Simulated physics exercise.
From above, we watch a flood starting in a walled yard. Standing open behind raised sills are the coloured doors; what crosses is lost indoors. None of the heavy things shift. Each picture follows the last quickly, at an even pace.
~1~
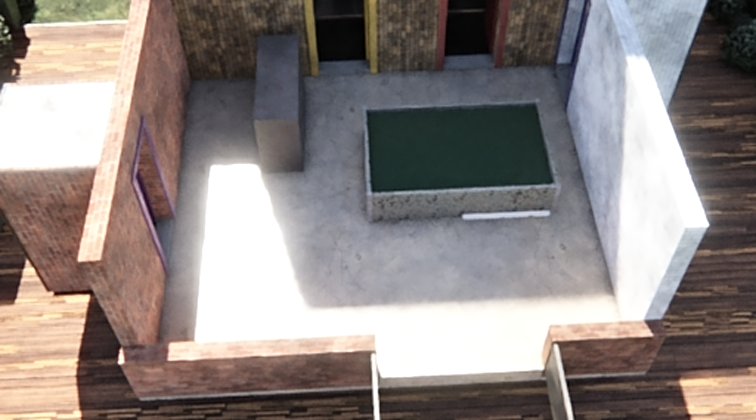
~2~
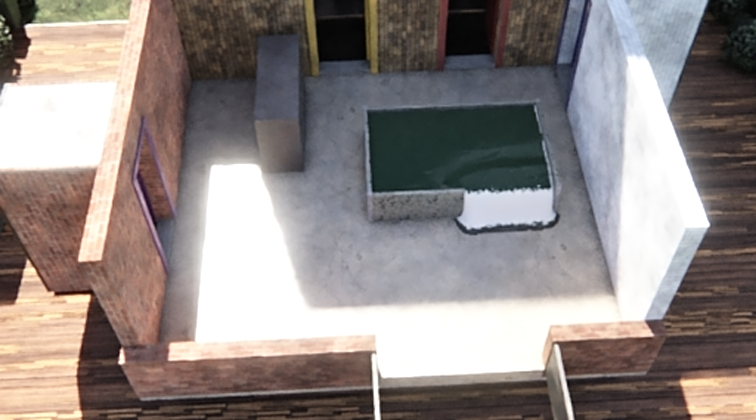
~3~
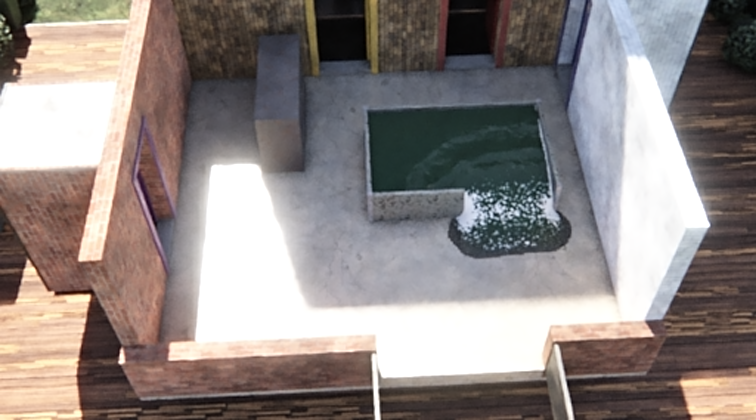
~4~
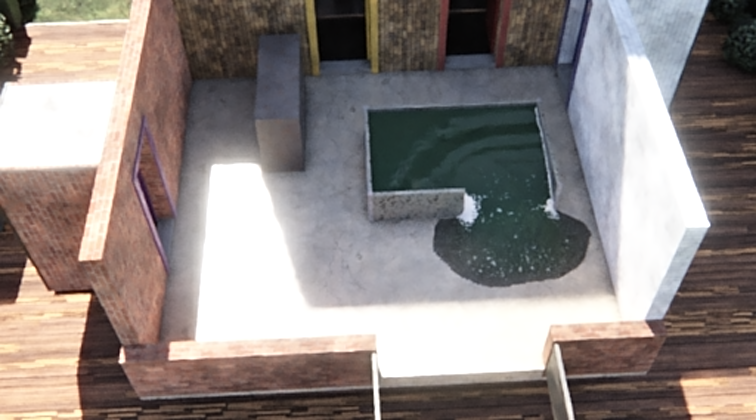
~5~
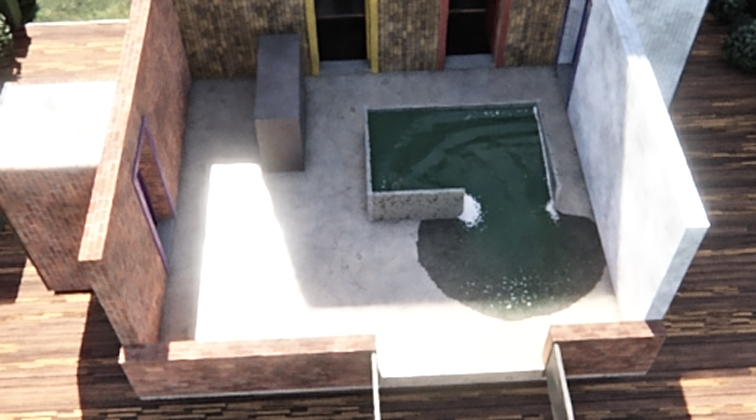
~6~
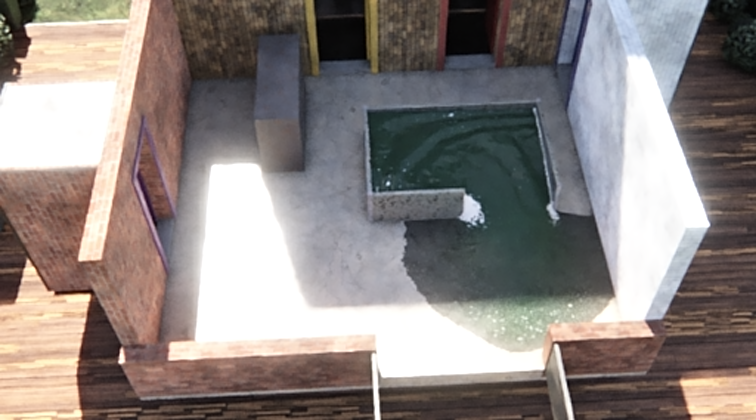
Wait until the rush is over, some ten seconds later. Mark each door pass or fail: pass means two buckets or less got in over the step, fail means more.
Red door - pass, purple door - pass, blue door - pass, yellow door - pass.
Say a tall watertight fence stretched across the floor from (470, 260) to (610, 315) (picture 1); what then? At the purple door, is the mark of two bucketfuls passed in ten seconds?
Result: Purple crosses the threshold.
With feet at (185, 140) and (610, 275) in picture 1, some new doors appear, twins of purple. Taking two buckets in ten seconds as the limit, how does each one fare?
Taking them in order: The first door stays short, the second door exceeds it.
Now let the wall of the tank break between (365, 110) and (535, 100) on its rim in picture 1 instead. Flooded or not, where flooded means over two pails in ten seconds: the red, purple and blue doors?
So, taking them in turn: Red door tops the limit, purple door doesn't reach it, blue door tops the limit.
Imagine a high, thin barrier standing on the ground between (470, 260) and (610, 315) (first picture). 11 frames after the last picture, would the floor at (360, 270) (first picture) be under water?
Spot check: Submerged.
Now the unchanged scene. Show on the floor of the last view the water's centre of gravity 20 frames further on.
Estimate: (492, 230).
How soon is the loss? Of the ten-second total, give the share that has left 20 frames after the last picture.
Log: Around 40 %, estimated.
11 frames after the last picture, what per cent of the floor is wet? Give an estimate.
About 20 per cent.
A moment on, water covers 20 % of the floor; the red door not reached, the purple door not reached, the blue door not reached, the yellow door not reached.
Next, water covers 20 % of the floor; the red door not reached, the purple door not reached, the blue door not reached, the yellow door not reached.
Then, water covers 25 % of the floor; the red door not reached, the purple door not reached, the blue door not reached, the yellow door not reached.
Later, water covers 45 % of the floor; the red door not reached, the purple door wet at the sill, nothing in, the blue door wet at the sill, nothing in, the yellow door not reached.
In the end, water covers 80 % of the floor; the red door wet at the sill, nothing in, the purple door wet at the sill, nothing in, the blue door wet at the sill, nothing in, the yellow door wet at the sill, nothing in.
